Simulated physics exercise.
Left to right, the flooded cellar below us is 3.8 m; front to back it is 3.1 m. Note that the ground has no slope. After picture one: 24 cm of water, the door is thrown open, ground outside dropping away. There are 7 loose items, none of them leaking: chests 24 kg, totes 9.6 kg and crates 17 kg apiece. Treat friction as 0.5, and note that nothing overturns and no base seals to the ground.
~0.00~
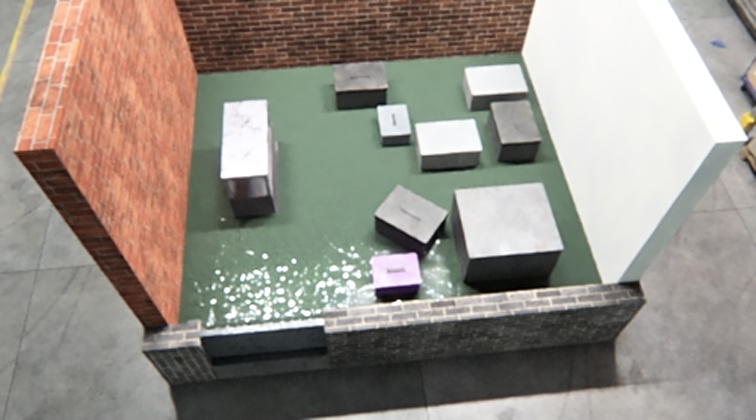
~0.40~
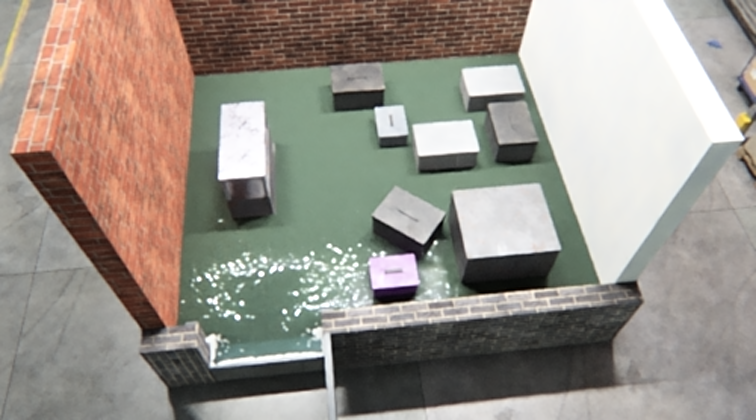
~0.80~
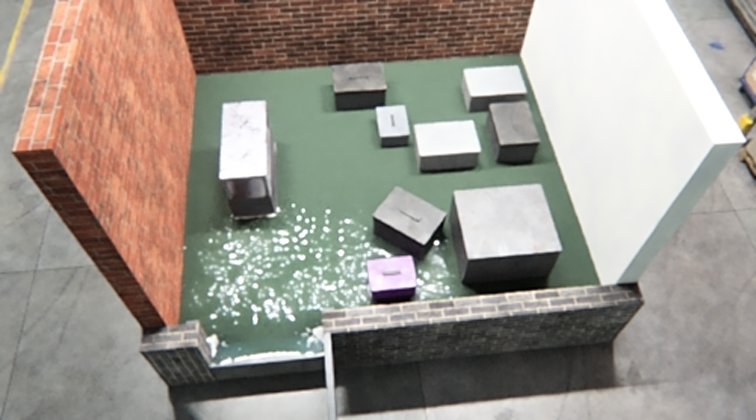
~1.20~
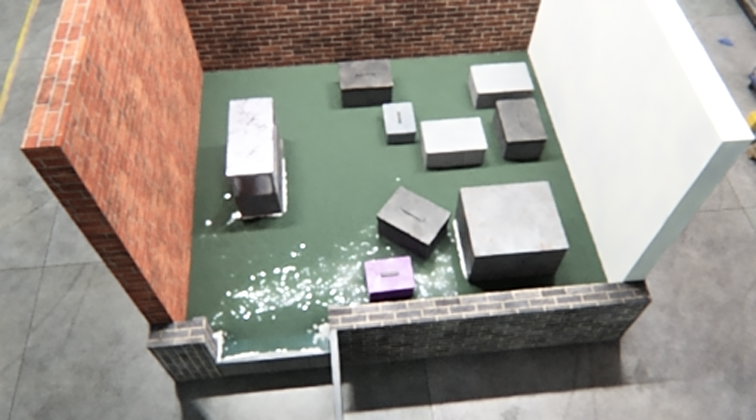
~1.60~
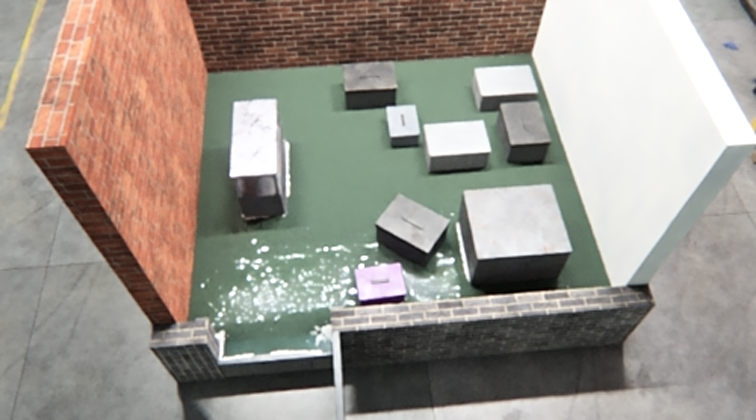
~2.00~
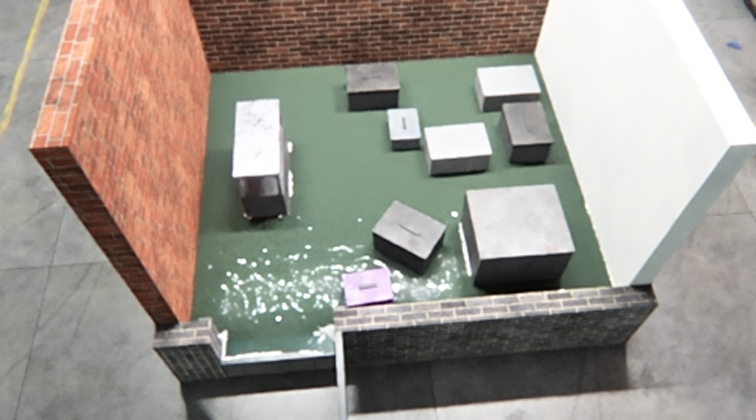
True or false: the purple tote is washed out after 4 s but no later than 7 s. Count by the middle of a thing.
False, earlier than 4 s.
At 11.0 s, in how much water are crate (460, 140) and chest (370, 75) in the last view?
Close to 14 and 14 centimetres.
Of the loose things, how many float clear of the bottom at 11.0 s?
The number is 5.
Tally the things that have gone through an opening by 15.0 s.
By that moment the number is 4.
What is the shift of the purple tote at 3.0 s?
It is about 100 cm out of place by then.
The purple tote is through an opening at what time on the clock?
It gets out at about 3.0 s.
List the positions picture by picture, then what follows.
The first picture shows the purple tote at (396, 270) floats; 24 cm deep round most things; 0 of 7 have shifted.
The second picture shows the purple tote at (394, 271), afloat; about 2520 L in view; 0 of 7 have shifted.
The third picture shows the purple tote at (392, 273) floats; 24 cm deep round most things; 0 of 7 have shifted.
The fourth picture shows the purple tote at (390, 274) floats, 11 cm from its start; about 2420 L in view; 1 of 7 have shifted.
The fifth picture shows the purple tote at (380, 281), afloat, 22 cm from its start; about 2370 L in view; 2 of 7 have shifted.
The sixth picture shows the purple tote at (368, 286), afloat, 36 cm from its start; 23 cm deep round most things; 2 of 7 have shifted.
After 3.0 s the purple tote is near (305, 327), 1.0 m from its start, afloat; 0 of 7 are out; 7 afloat.
After 6.8 s the purple tote has gone out (at 3.1 s); 2 of 7 are out; 5 afloat.
After 11.0 s the purple tote has gone out (at 3.1 s); 2 of 7 are out; 5 afloat.
After 15.0 s the purple tote has gone out (at 3.1 s); 4 of 7 are out; 3 afloat.
